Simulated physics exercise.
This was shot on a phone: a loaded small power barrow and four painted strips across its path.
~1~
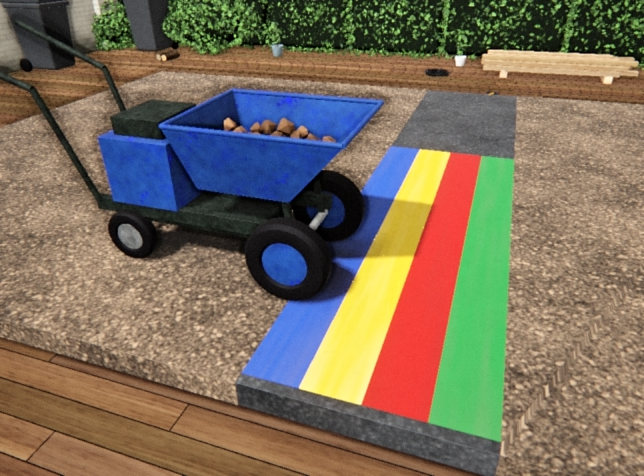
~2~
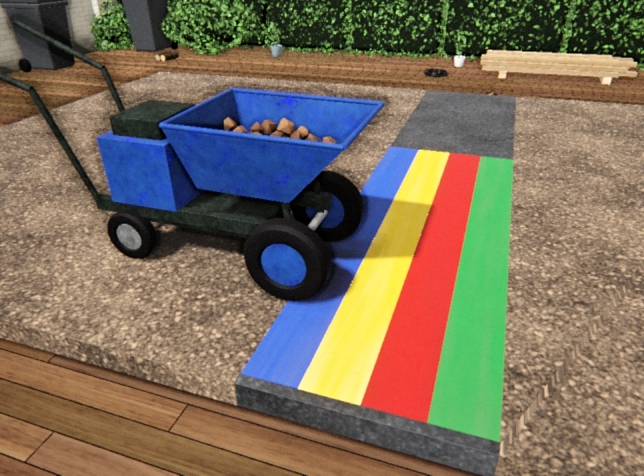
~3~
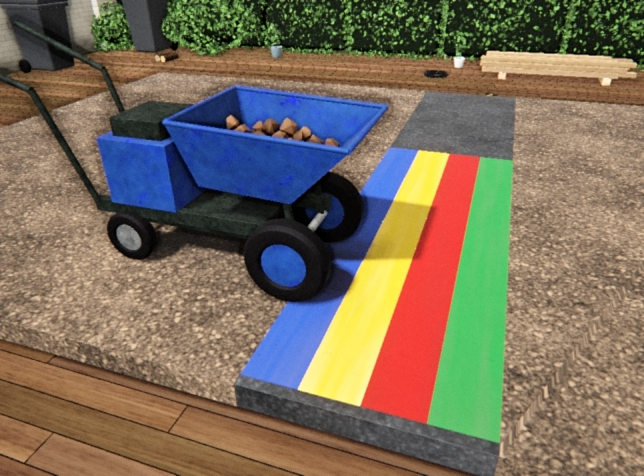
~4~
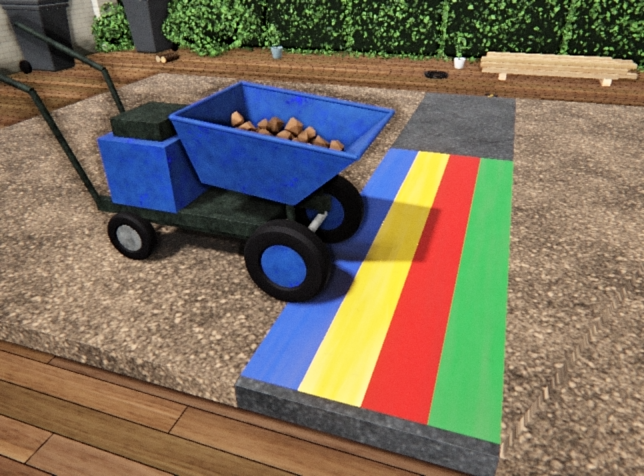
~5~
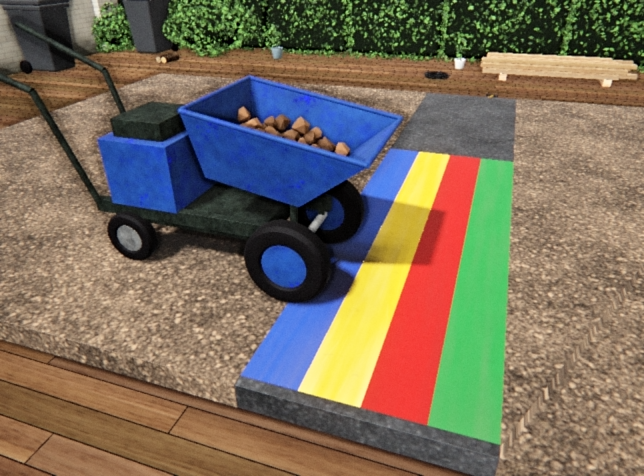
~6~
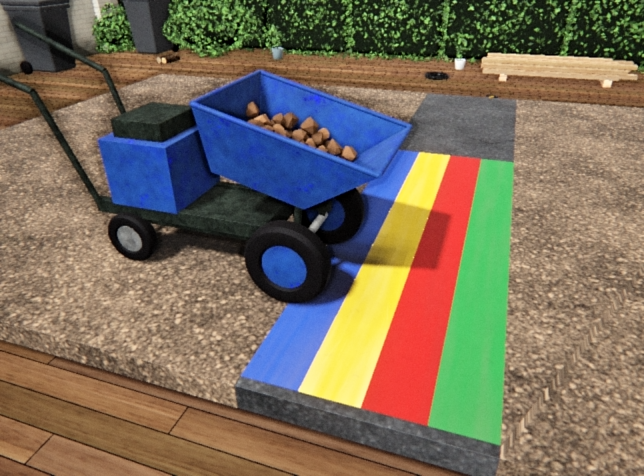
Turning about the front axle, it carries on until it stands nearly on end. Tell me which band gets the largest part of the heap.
I would say the green band gets the largest part.
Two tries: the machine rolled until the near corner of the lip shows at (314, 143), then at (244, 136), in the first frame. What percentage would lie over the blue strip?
Near 0 and 0 percent respectively.
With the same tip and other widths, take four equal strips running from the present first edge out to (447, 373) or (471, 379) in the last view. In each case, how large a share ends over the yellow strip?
Respectively 0 and 0 percent.
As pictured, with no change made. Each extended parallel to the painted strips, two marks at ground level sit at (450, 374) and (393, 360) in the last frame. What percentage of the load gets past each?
First some 60, then 70 per cent.
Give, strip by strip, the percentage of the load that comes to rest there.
Estimated shares: Blue strip 0 %, yellow strip 0 %, red strip 5 %, green strip 45 %.
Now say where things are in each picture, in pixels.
Lip of the skip near (343, 146), level; top of the load near (262, 142), clay clods; blue strip near (299, 330); yellow strip near (353, 342); red strip near (410, 355); green strip near (472, 369), in the first picture.
Lip of the skip near (344, 148), level; top of the load near (262, 142), in the second picture.
Lip of the skip near (349, 152), tipped barely; top of the load near (265, 141), in the third picture.
Lip of the skip near (357, 158), tipped a little; top of the load near (270, 140), in the fourth picture.
Lip of the skip near (367, 166), tipped a little; top of the load near (257, 135), in the fifth picture.
Lip of the skip near (379, 176), tipped clearly; top of the load near (268, 133); blue strip near (298, 333); yellow strip near (352, 345); red strip near (410, 358); green strip near (471, 373), in the sixth picture.
Shortly afterwards, skip tipped steeply; the whole lot in the skip.
Next, skip tipped right over; near two thirds in the skip; a little over the red strip; near a quarter over the green strip.
Some moments later, skip tipped right over; near a third in the skip; only a few over the red strip; near half over the green strip; near a quarter off the paint.
In the end, skip tipped right over; near a third in the skip; none at all over the blue strip; none at all over the yellow strip; only a few over the red strip; near half over the green strip; near a quarter off the paint.
